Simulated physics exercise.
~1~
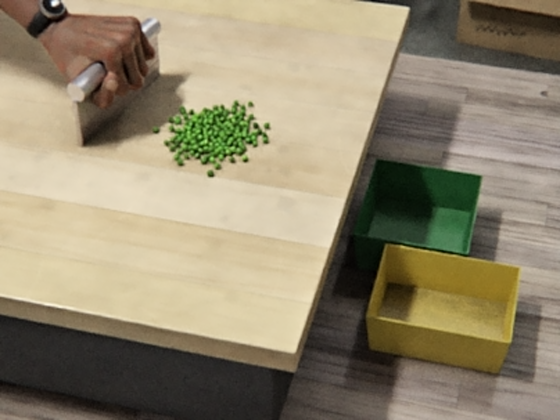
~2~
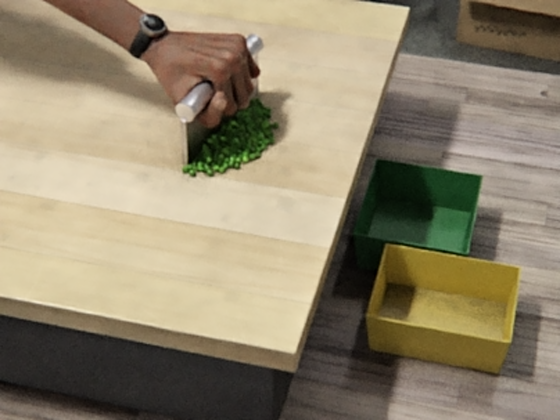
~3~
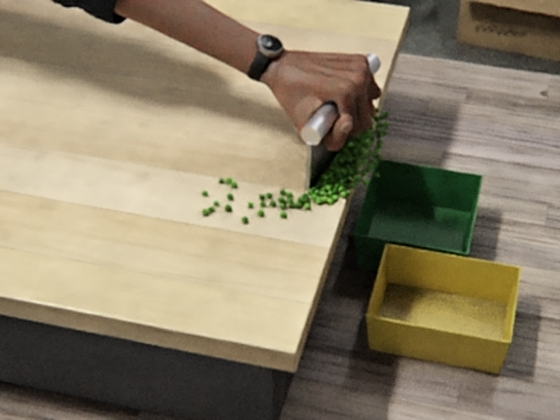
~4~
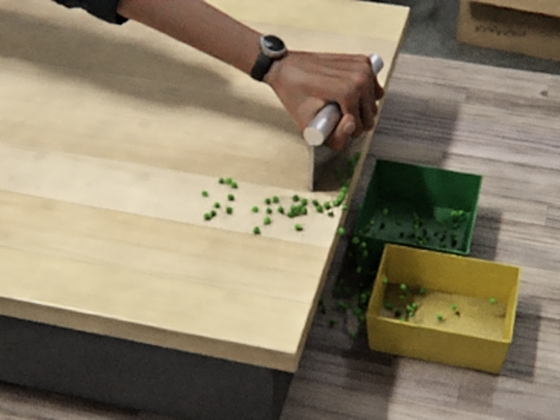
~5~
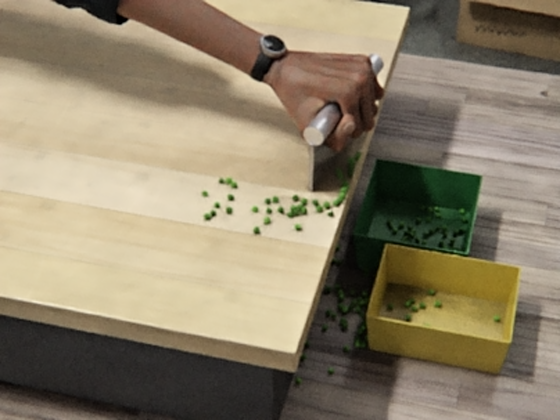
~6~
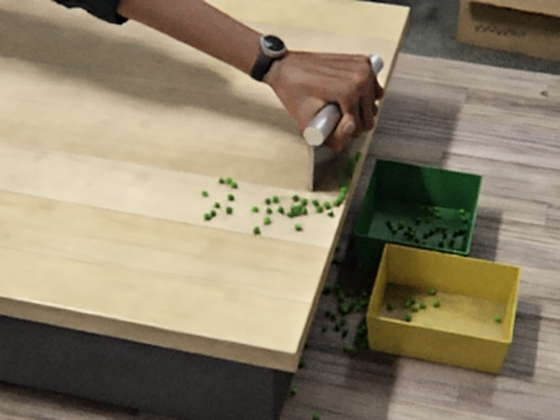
A hand wearing a dark watch grips a scraper with a pale, rounded handle on a light wooden tabletop, seen from above at an angle. A patch of green peas lies to its right, while a green tin and a yellow tin sit below the table's right edge. The hand pushes the scraper right into the peas, bunching them and driving them toward the edge as some trail behind. It stops at the edge, and peas spill over. Some land in the green tin, a few in the yellow one, and others scatter on the floor, while stragglers remain on the tabletop.
